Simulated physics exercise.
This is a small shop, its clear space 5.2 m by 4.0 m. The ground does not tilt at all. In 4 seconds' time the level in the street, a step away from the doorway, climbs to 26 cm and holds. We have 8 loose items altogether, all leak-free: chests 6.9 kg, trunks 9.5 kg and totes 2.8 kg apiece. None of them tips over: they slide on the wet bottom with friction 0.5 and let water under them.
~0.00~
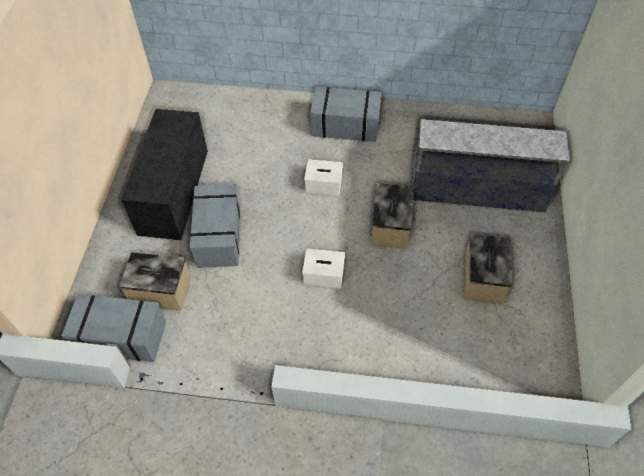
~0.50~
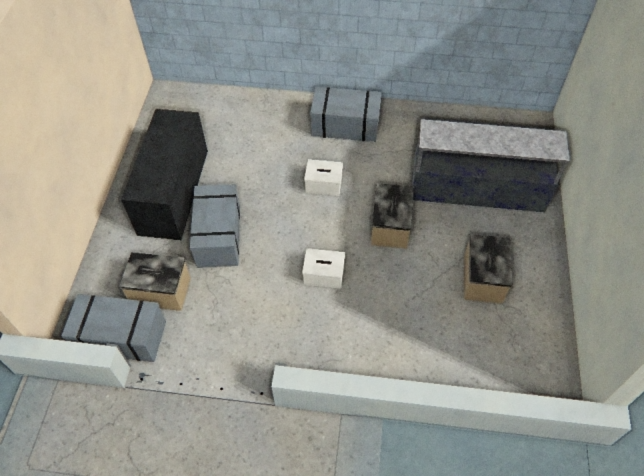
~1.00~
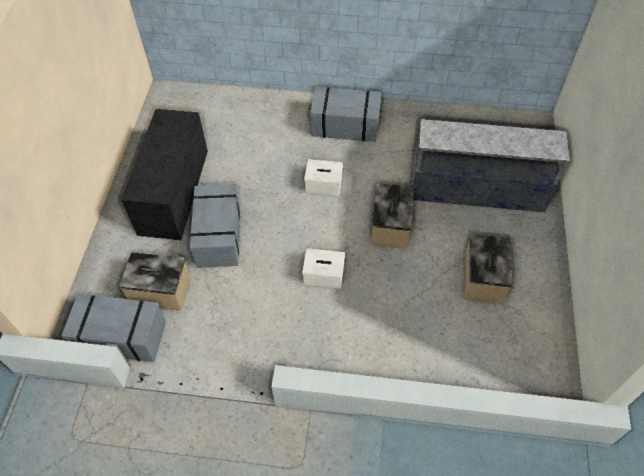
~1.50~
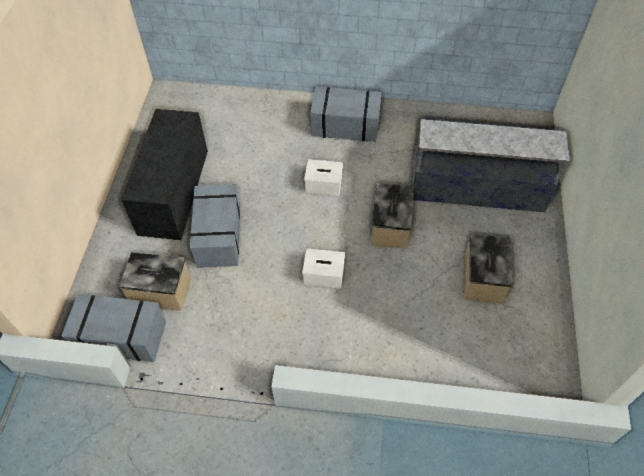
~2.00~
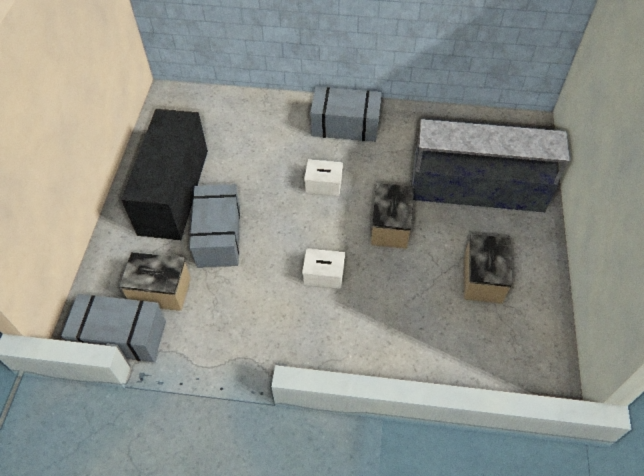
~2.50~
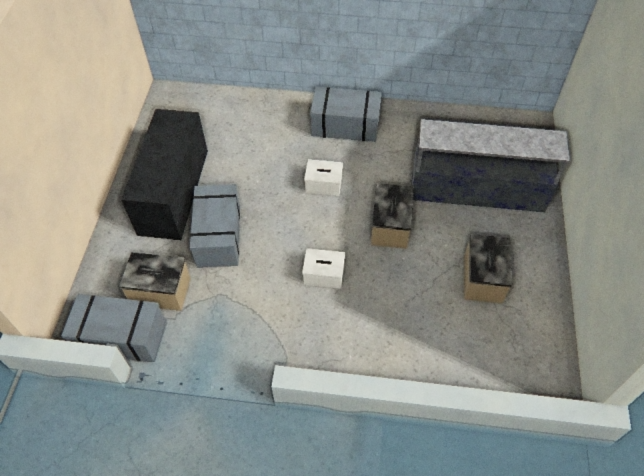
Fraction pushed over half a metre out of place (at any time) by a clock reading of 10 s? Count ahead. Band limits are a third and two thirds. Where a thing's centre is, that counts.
It falls in the high range.
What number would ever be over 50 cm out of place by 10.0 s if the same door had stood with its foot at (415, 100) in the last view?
The count would be 8.
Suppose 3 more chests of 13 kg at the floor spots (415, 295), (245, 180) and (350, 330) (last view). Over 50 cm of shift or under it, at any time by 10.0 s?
The three, in order: Smaller shift, larger, smaller shift.
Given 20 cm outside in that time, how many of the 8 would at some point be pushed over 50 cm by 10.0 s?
In that case the number is 7.
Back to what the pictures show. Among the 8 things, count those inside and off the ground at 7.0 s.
Of them, 5.
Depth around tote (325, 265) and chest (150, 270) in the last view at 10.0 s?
Depths: Near 5 cm, then near 11 cm.
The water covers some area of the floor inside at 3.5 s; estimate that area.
Flooded: Near 3.5 m2.
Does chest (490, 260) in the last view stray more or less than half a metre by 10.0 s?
Within.
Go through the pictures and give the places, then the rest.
The first frame shows a chest at (152, 272), on the bottom; a chest at (491, 259), on the bottom; water covers 0.0 m2; 0 of 8 have shifted.
The second frame shows a chest at (152, 272) rests on the ground; a chest at (491, 259) rests on the ground; water covers 0.0 m2; 0 of 8 have shifted.
The third frame shows a chest at (152, 272) rests on the ground; a chest at (491, 259) rests on the ground; water covers 0.0 m2; 0 of 8 have shifted.
The fourth frame shows a chest at (152, 272), on the bottom; a chest at (491, 259), on the bottom; 0.0 m2 under water; 0 of 8 have shifted.
The fifth frame shows a chest at (152, 272) rests on the ground; a chest at (491, 259) rests on the ground; 0.2 m2 under water; 0 of 8 have shifted.
The sixth frame shows a chest at (152, 272), on the bottom; a chest at (491, 259), on the bottom; water covers 0.9 m2; 0 of 8 have shifted.
After 3.5 s 0 of 8 are over 50 cm from their spots; 0 afloat.
After 4.5 s 2 of 8 are over 50 cm from their spots; 1 afloat.
After 7.0 s 6 of 8 are over 50 cm from their spots; 5 afloat.
After 10.0 s 6 of 8 are over 50 cm from their spots, and 7 have been at some point; 7 afloat.
